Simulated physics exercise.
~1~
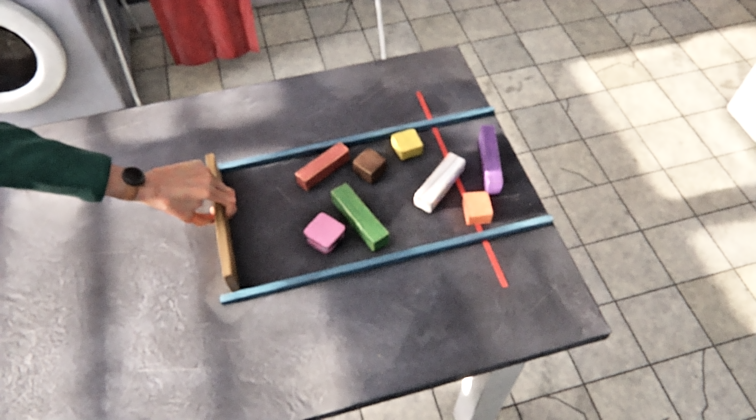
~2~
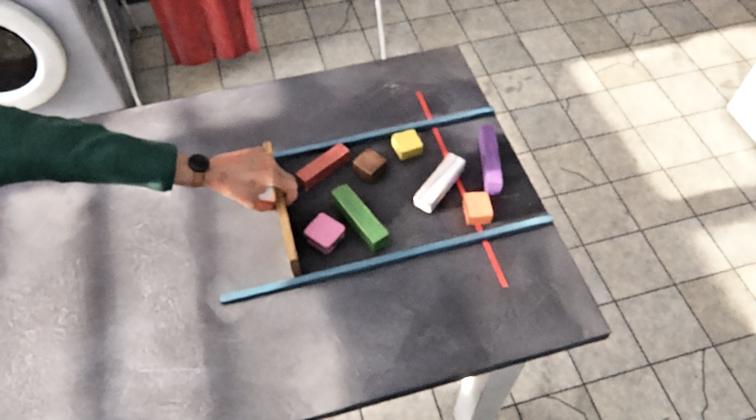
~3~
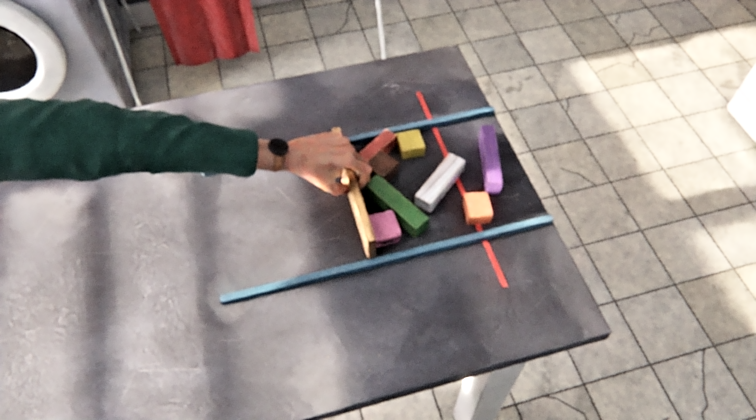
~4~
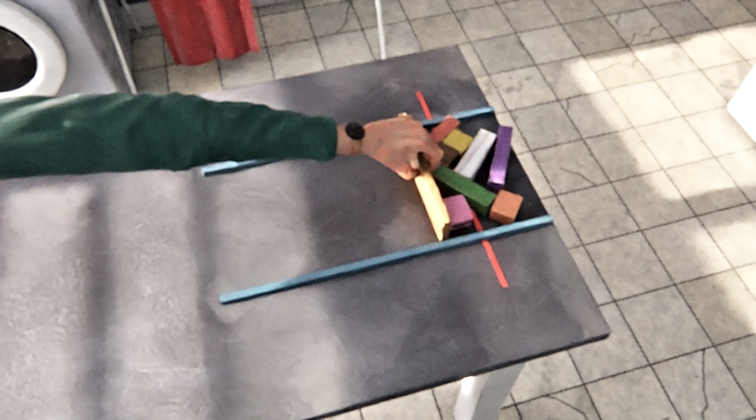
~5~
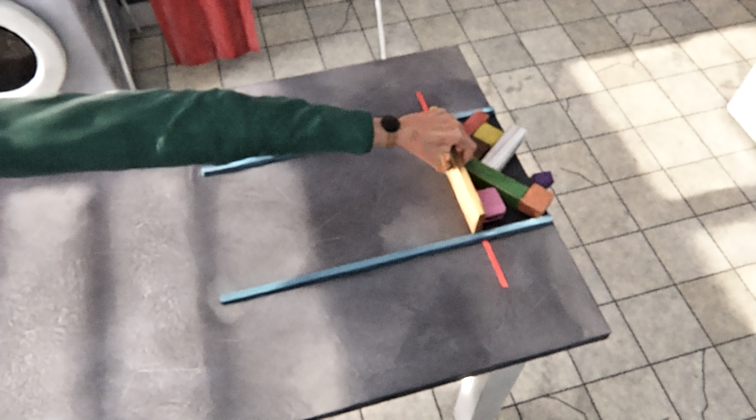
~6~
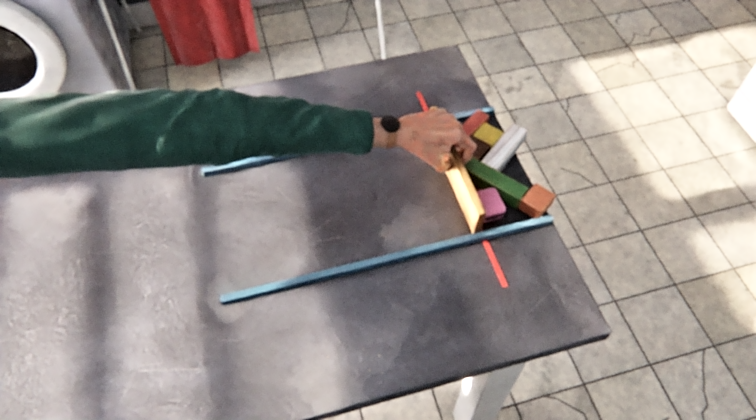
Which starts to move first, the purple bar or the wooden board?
The wooden board starts to move first, pushed to the right by the hand. The purple bar stays still until the board has swept the other pieces much closer to it.
In this clip, a hand slides an upright wooden board to the right between two blue strips, sweeping colourful blocks and sticks toward the table's end, until the purple bar tips over the edge and disappears while the others stay bunched up beside the board.
